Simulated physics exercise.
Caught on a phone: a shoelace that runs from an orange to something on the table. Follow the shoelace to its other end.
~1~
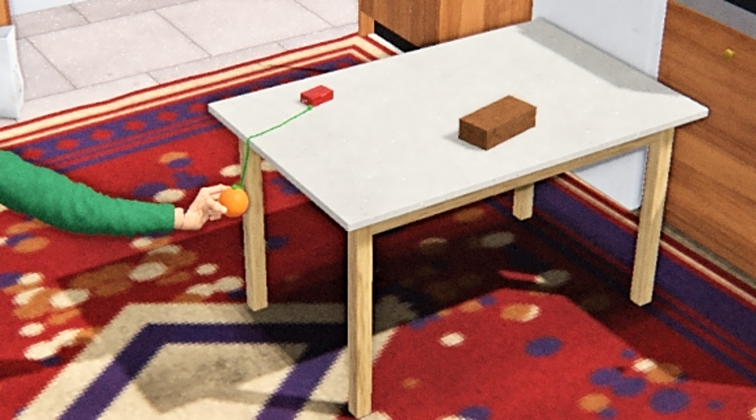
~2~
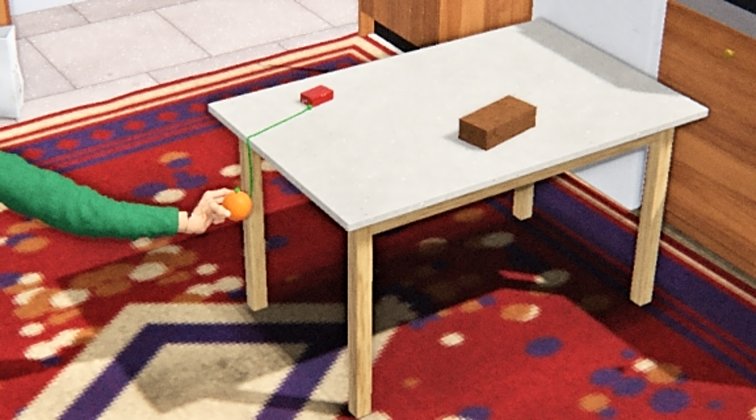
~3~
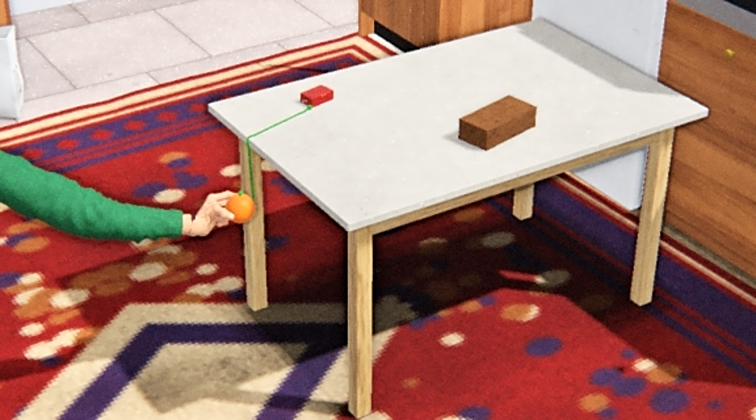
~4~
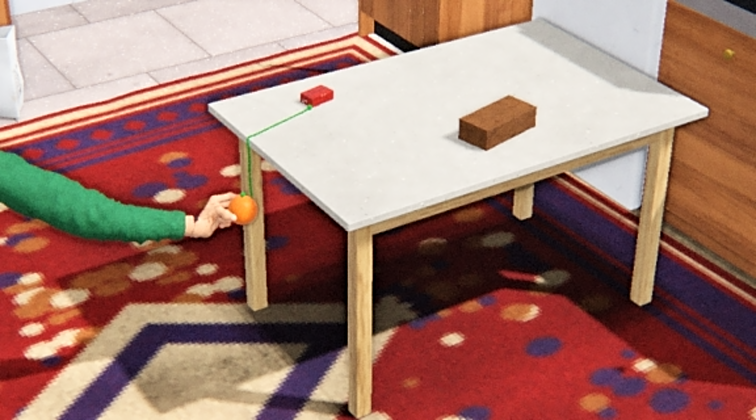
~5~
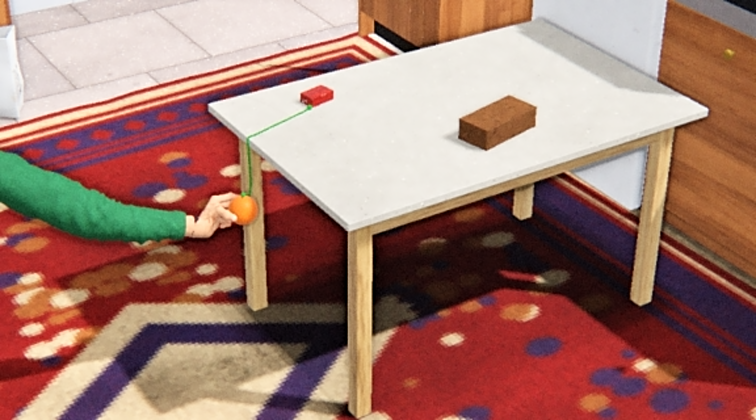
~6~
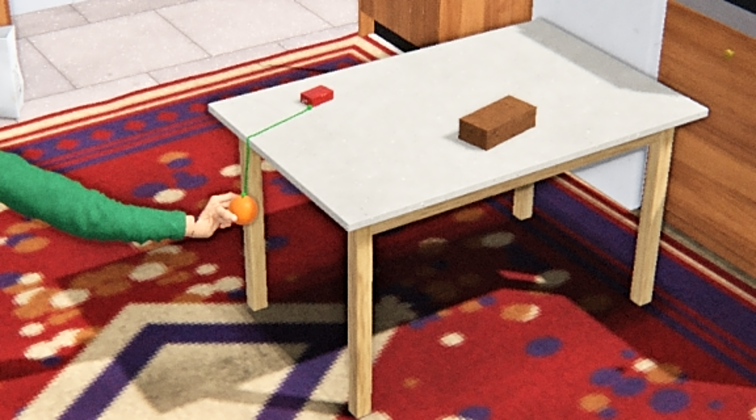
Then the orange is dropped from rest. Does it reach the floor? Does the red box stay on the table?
As it turns out, the orange lands on the floor; the red box follows it down.
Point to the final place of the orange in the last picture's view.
Its middle is at (232, 367).
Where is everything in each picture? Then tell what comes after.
The first picture shows orange (233, 202); brick (498, 112); red box (317, 91).
The second picture shows orange (237, 206).
The third picture shows orange (240, 208).
The fourth picture shows orange (243, 210); shoelace through (276, 125) (249, 156).
The fifth picture shows orange (243, 210); shoelace through (276, 125) (249, 155).
The sixth picture shows orange (243, 210); brick (498, 112); red box (317, 91); shoelace tied to the box, with little slack.
Then, 0.38 s past the final frame, orange on the floor near (251, 342); brick still; box tugged along near (240, 136).
Then, 0.70 s past the final frame, orange on the floor near (249, 356); brick still; box down on the floor.
When it is over, orange on the floor near (232, 367); brick still; box down on the floor. The orange drops all the way and the red box is dragged off.
